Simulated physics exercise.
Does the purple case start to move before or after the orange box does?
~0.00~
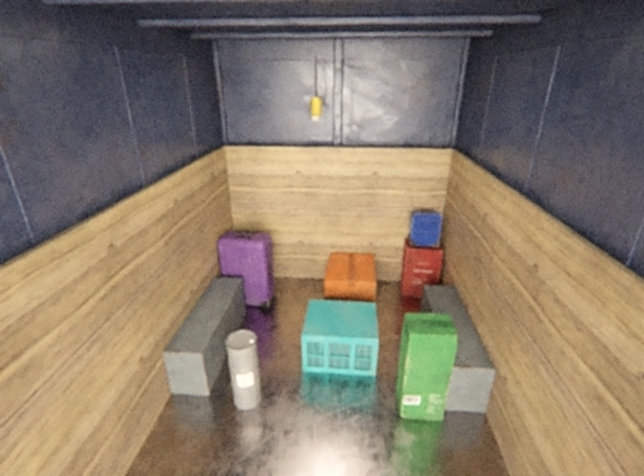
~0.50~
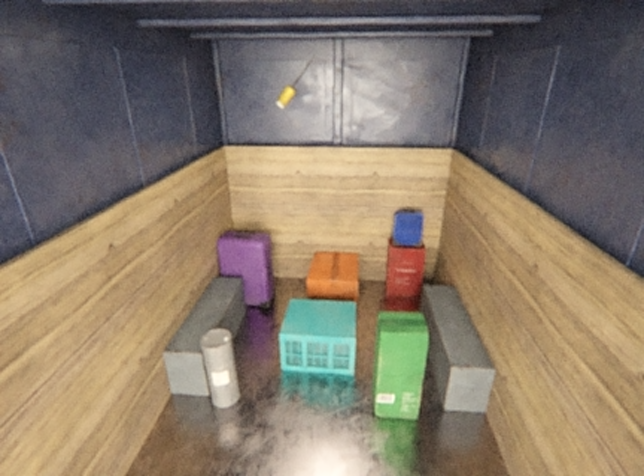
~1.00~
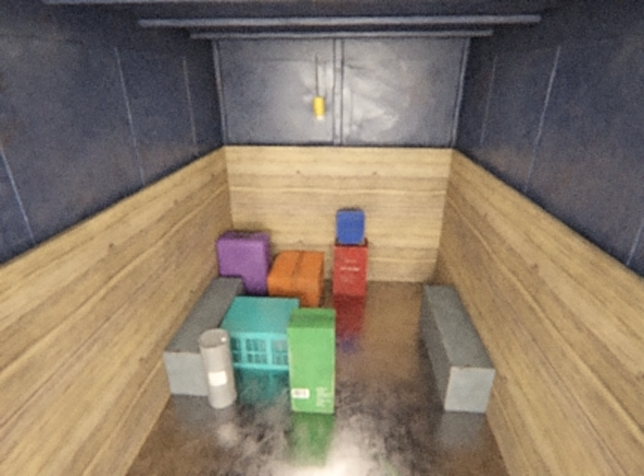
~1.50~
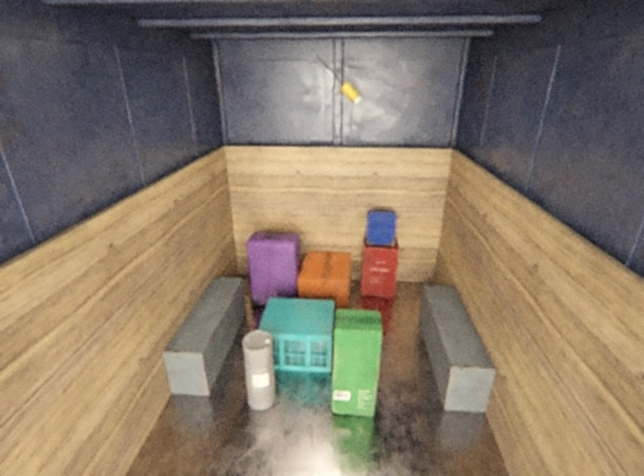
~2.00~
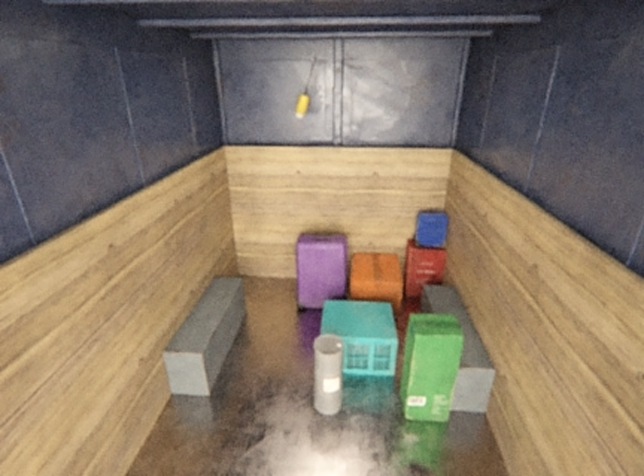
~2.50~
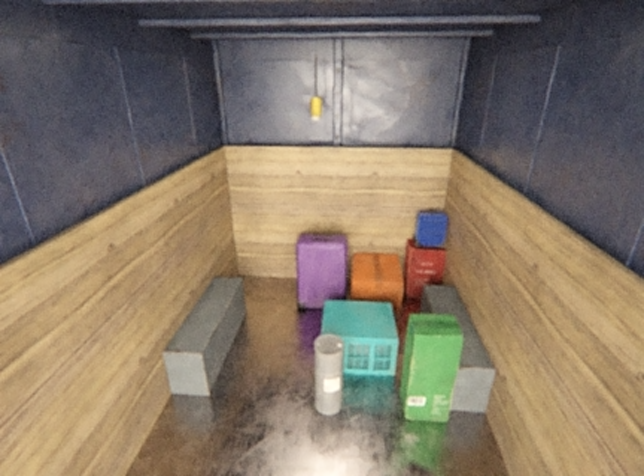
The purple case starts to move after the orange box. The orange box is already sliding left while the purple case stays put, and the case only moves later, when the load slides back to the right.
To begin with, a purple case, orange box, turquoise chest, grey canister, green box and a red box with a blue case on top stand in a wood-lined load bay beneath a hanging lamp. The lamp swings and everything except the purple case slides left, the canister only a little. The chest and the green, orange and red boxes slide farther left, the blue case riding along. Then the whole load, purple case included, slides back right and comes to rest. All stay upright, with the canister, orange box and purple case ending right of their starting places and the others near theirs.
